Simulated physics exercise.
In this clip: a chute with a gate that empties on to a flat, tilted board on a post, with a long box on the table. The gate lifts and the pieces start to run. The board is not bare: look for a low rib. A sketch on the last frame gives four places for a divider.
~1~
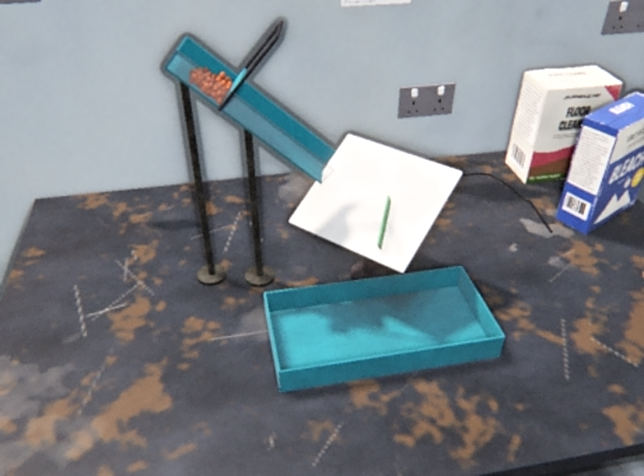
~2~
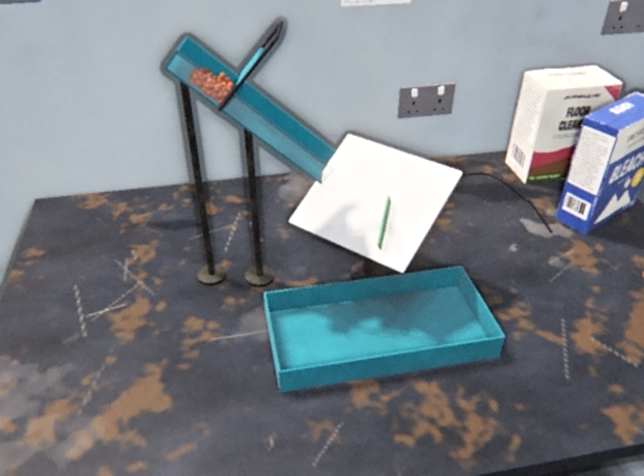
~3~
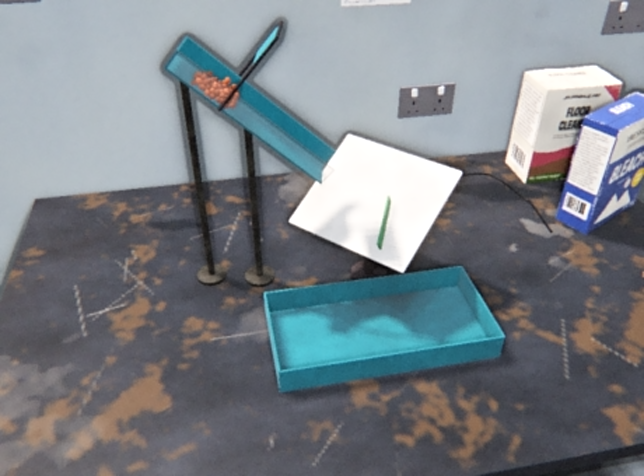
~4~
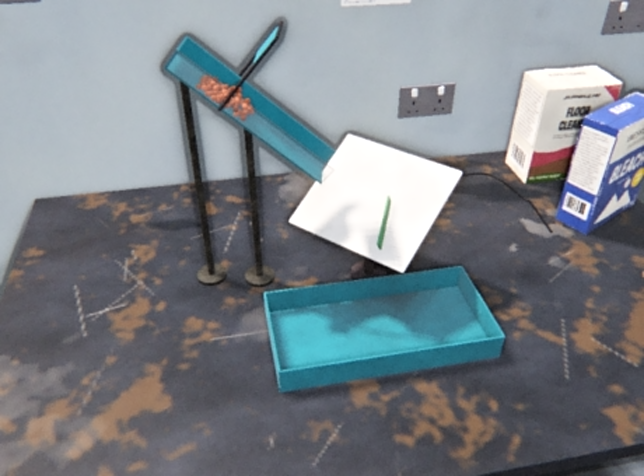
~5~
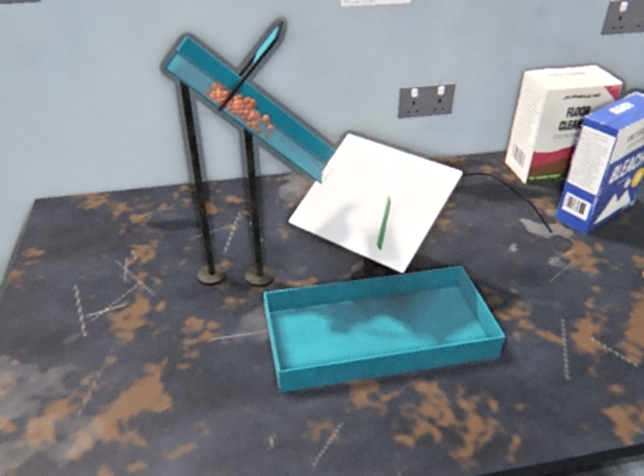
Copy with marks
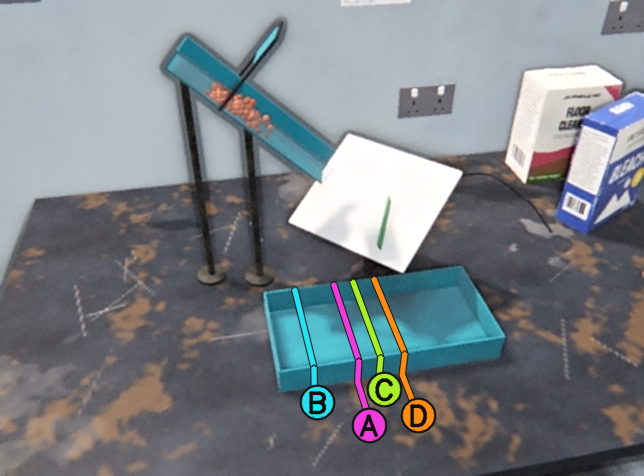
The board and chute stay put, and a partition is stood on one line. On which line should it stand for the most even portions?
Use line A.
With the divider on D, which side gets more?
The left side.
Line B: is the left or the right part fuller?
More lands on the right.
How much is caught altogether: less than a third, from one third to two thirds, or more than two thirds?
It is more than two thirds.
On the marked copy, line A crosses the front rim at (358, 359); line B crosses the front rim at (313, 366); line C crosses the front rim at (380, 356); line D crosses the front rim at (404, 352).
Choosing A, of what is caught, roughly half on the left of the divider, roughly half on the right.
Choosing B, of what is caught, not one piece on the left of the divider, every piece on the right.
Choosing C, of what is caught, almost all on the left of the divider, just a few on the right.
Choosing D, of what is caught, every piece on the left of the divider, not one piece on the right.
